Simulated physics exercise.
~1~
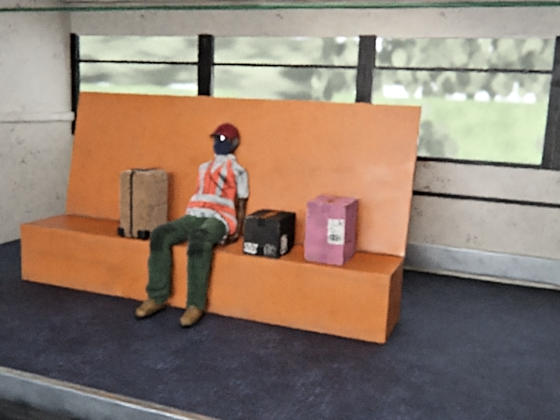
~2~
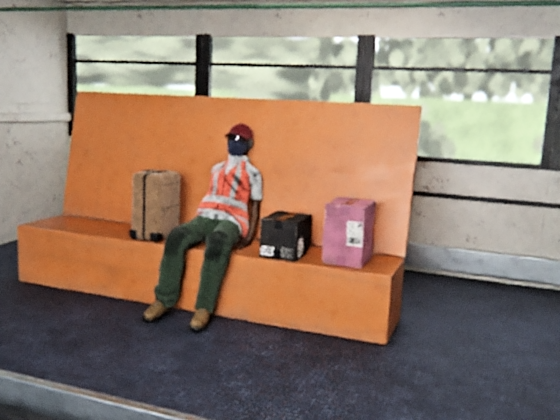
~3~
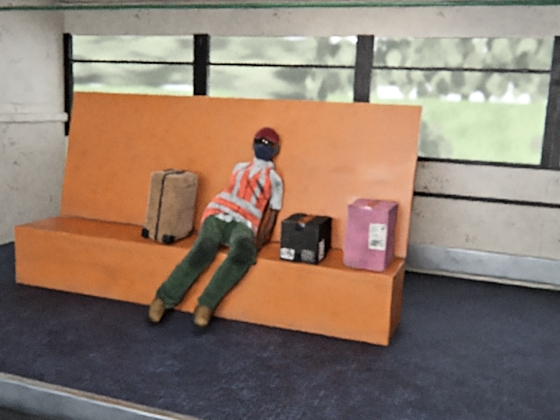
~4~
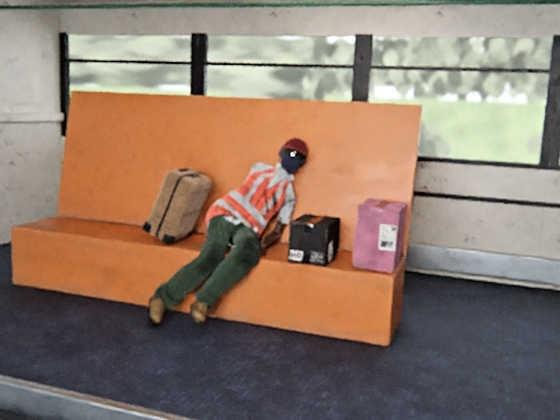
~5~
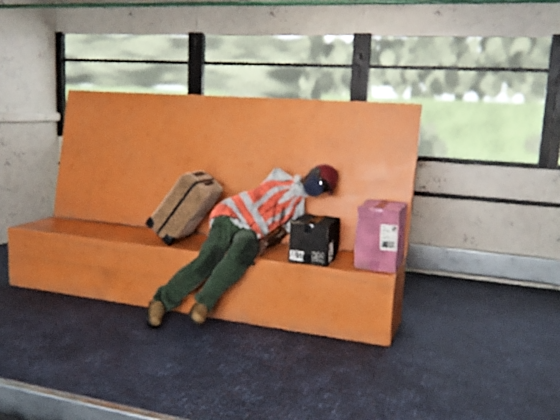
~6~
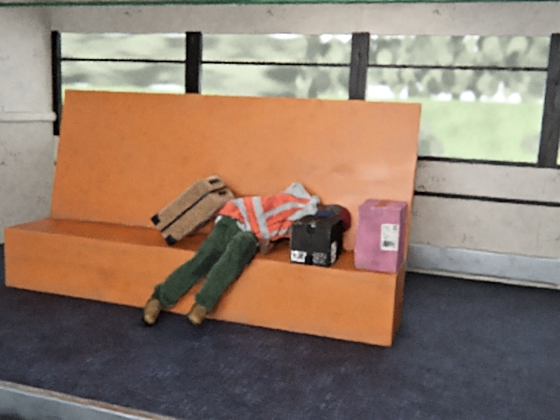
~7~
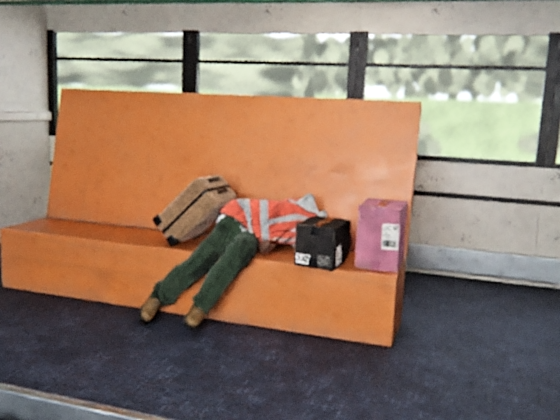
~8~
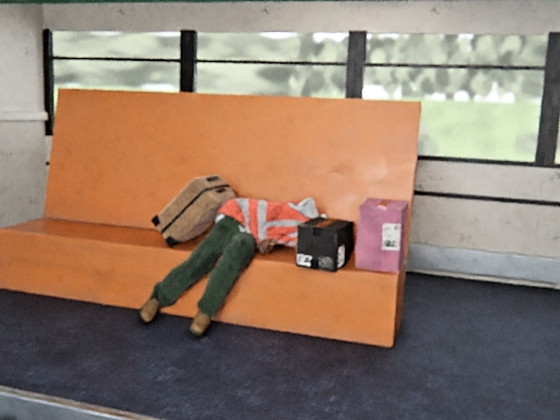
On a shuttle's orange bench, a seated commuter slumps right and ends lying behind a black box.
